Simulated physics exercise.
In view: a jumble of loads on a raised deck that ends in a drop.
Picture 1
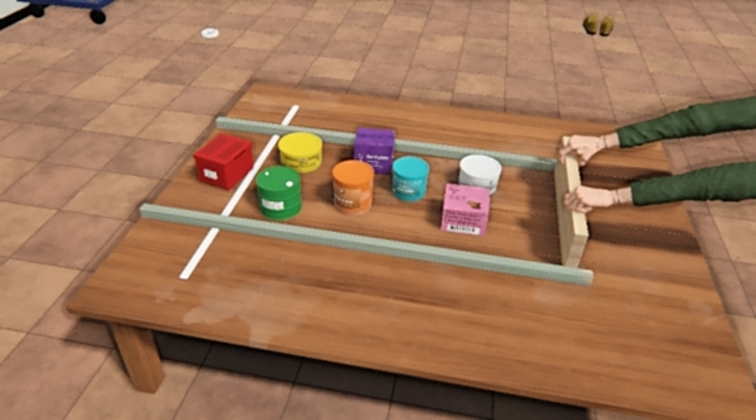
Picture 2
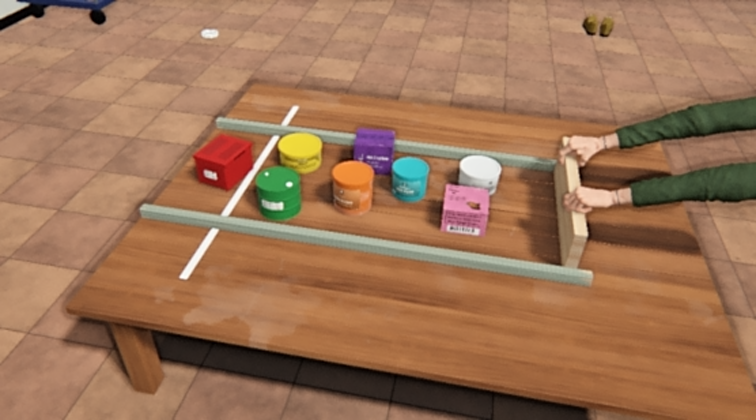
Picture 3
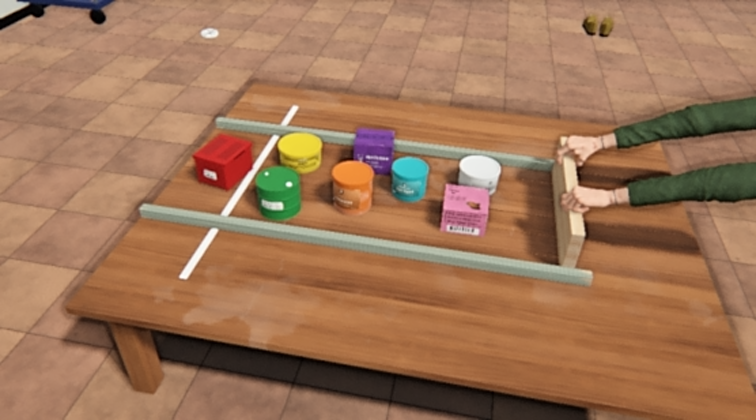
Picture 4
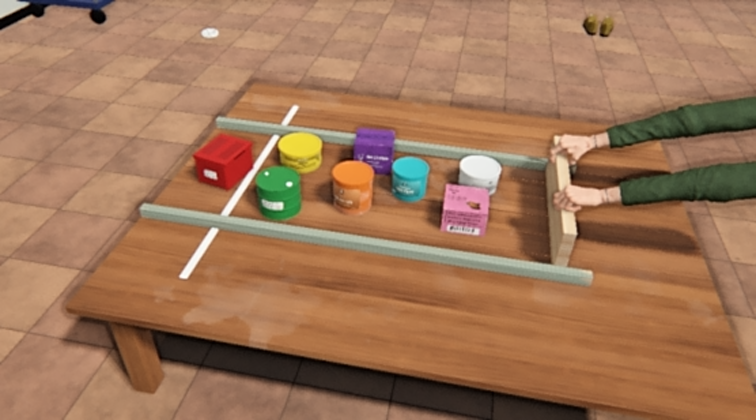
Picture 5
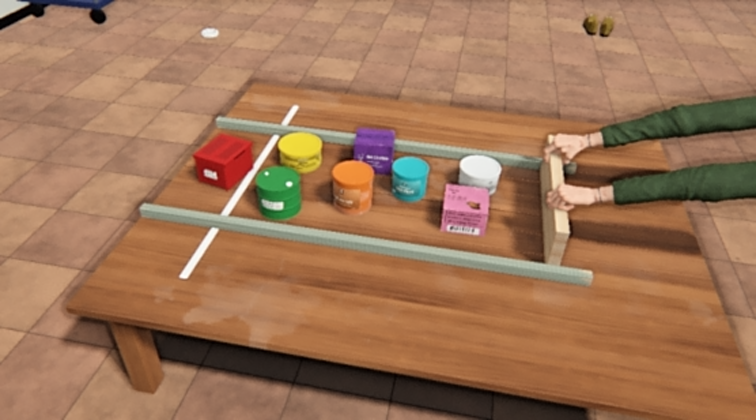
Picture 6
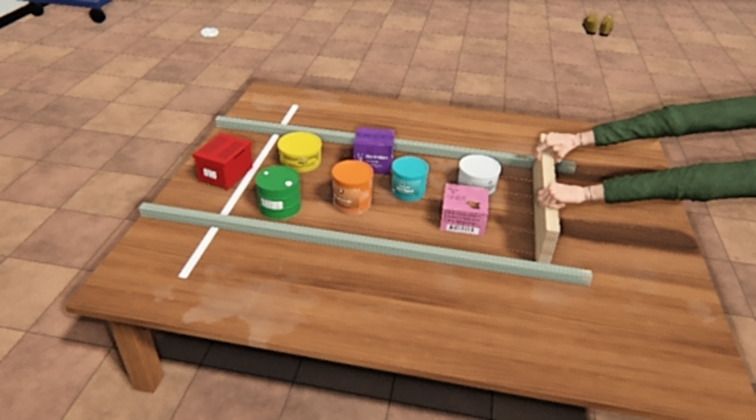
At first, two green-sleeved hands hold a wooden plank still at the right end of two rails on a table, with colourful tubs and boxes between them and a white strip toward the left. Then the hands slide the plank a short way left, while the containers stay in place.
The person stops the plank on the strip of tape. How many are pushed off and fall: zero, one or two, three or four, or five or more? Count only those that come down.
In the end the number that fall off is one or two.
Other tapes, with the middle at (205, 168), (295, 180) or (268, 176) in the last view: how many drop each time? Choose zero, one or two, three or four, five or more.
For each place: At least five; not one; either one or two.
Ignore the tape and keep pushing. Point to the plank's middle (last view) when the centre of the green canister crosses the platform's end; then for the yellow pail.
Its middle is around (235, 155) and around (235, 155).
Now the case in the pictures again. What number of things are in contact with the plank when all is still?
In contact: 3.
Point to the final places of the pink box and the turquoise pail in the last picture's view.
First (220, 176), then (237, 155).
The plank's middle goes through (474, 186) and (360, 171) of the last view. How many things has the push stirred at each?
First 2, then 7.
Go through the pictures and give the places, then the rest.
The first frame shows red tote (225, 162); yellow pail (301, 153); green canister (279, 193); plank (568, 199); tape (251, 175).
The second frame shows yellow pail (301, 153); purple box (374, 152).
The third frame shows green canister (279, 193); orange pail (353, 189).
The fourth frame shows red tote (225, 162); pink box (465, 210).
The fifth frame shows yellow pail (301, 153); plank (552, 198).
The sixth frame shows red tote (225, 162); yellow pail (300, 152); green canister (279, 192); plank (544, 196); tape (251, 174).
A little later, none off yet; red tote at rest near (225, 162); yellow pail at rest near (300, 152); green canister at rest near (279, 192).
Next, none off yet; red tote at rest near (225, 162); yellow pail shifted a little near (295, 153); green canister shifted a little near (269, 193).
Later still, none off yet; red tote shifted a little near (209, 161); yellow pail shifted about its own width near (259, 153); green canister shifted about its own width near (224, 195).
When it is over, the number that fall off is one or two; down, red tote.
